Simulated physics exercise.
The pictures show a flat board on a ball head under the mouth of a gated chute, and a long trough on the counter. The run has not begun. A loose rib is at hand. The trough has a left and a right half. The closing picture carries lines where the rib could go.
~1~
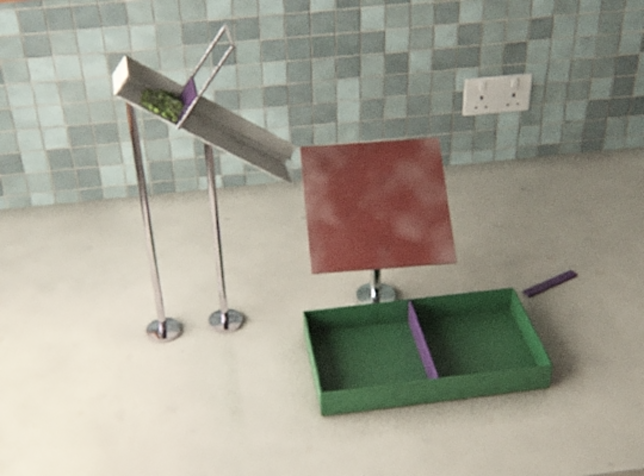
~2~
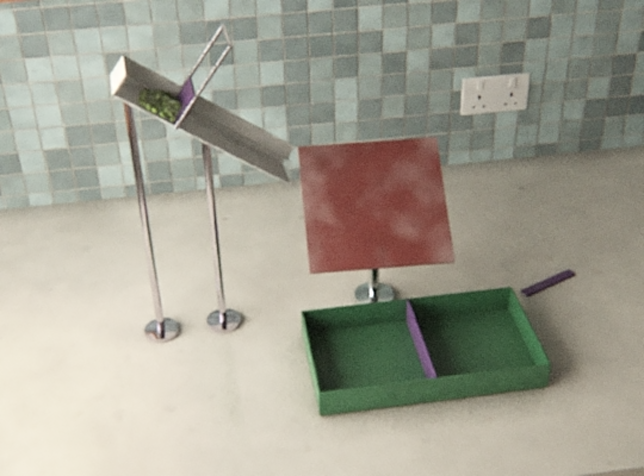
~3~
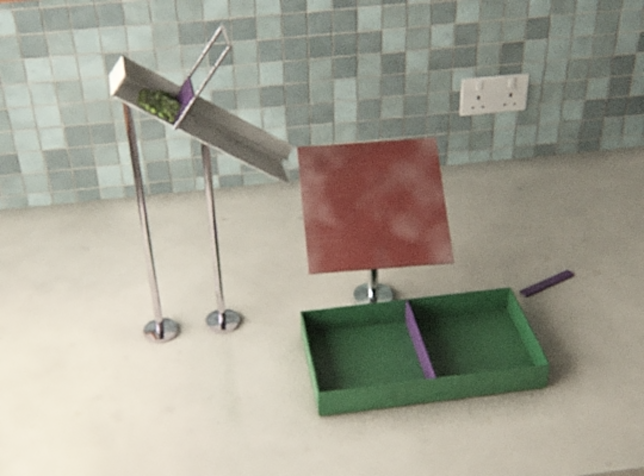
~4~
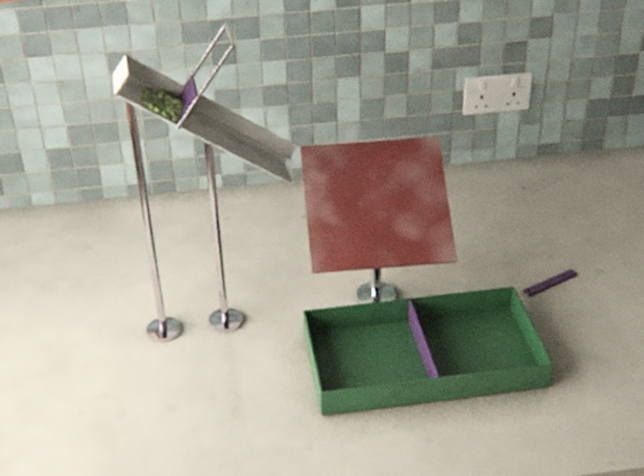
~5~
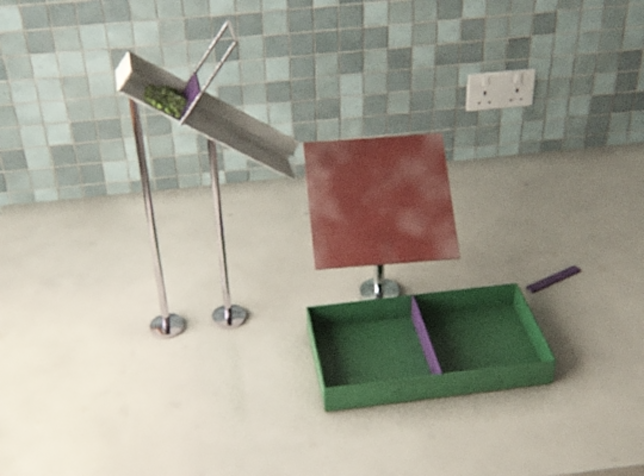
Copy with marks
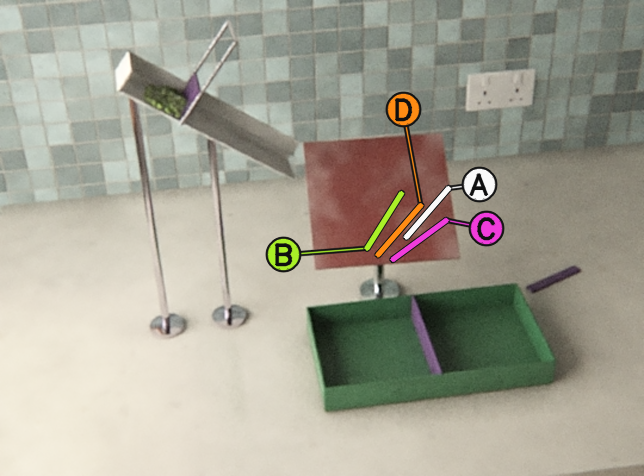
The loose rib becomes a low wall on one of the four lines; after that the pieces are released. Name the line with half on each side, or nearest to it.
Take A.
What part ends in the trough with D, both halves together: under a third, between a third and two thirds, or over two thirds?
It is over two thirds.
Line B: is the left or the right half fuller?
The left half.
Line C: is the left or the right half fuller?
The left half.
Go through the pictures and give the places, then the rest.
The first frame shows load behind the gate near (166, 101), dried peas; lip of the chute near (288, 175), sloping fairly steeply.
The second frame shows middle of the board near (375, 203), tilted fairly steeply; middle of its low edge near (383, 268); of its high edge near (368, 142).
The third frame shows front corners of the trough near (319, 393) and (549, 364); front end of its middle wall near (436, 379); gate still shut near (189, 91).
The fourth frame shows middle of the load near (166, 101); lip near (288, 174).
The fifth frame shows middle of the load near (169, 97); lip near (291, 170).
On the marked copy, line A from (448, 188) to (406, 237); line B from (401, 193) to (367, 248); line C from (446, 220) to (392, 259); line D from (420, 205) to (378, 254).
With A, of what is caught, close to two thirds in the left half, close to a third in the right.
With B, of what is caught, the bulk in the left half, a small share in the right.
With C, of what is caught, the bulk in the left half, a small share in the right.
With D, of what is caught, the bulk in the left half, close to a quarter in the right.
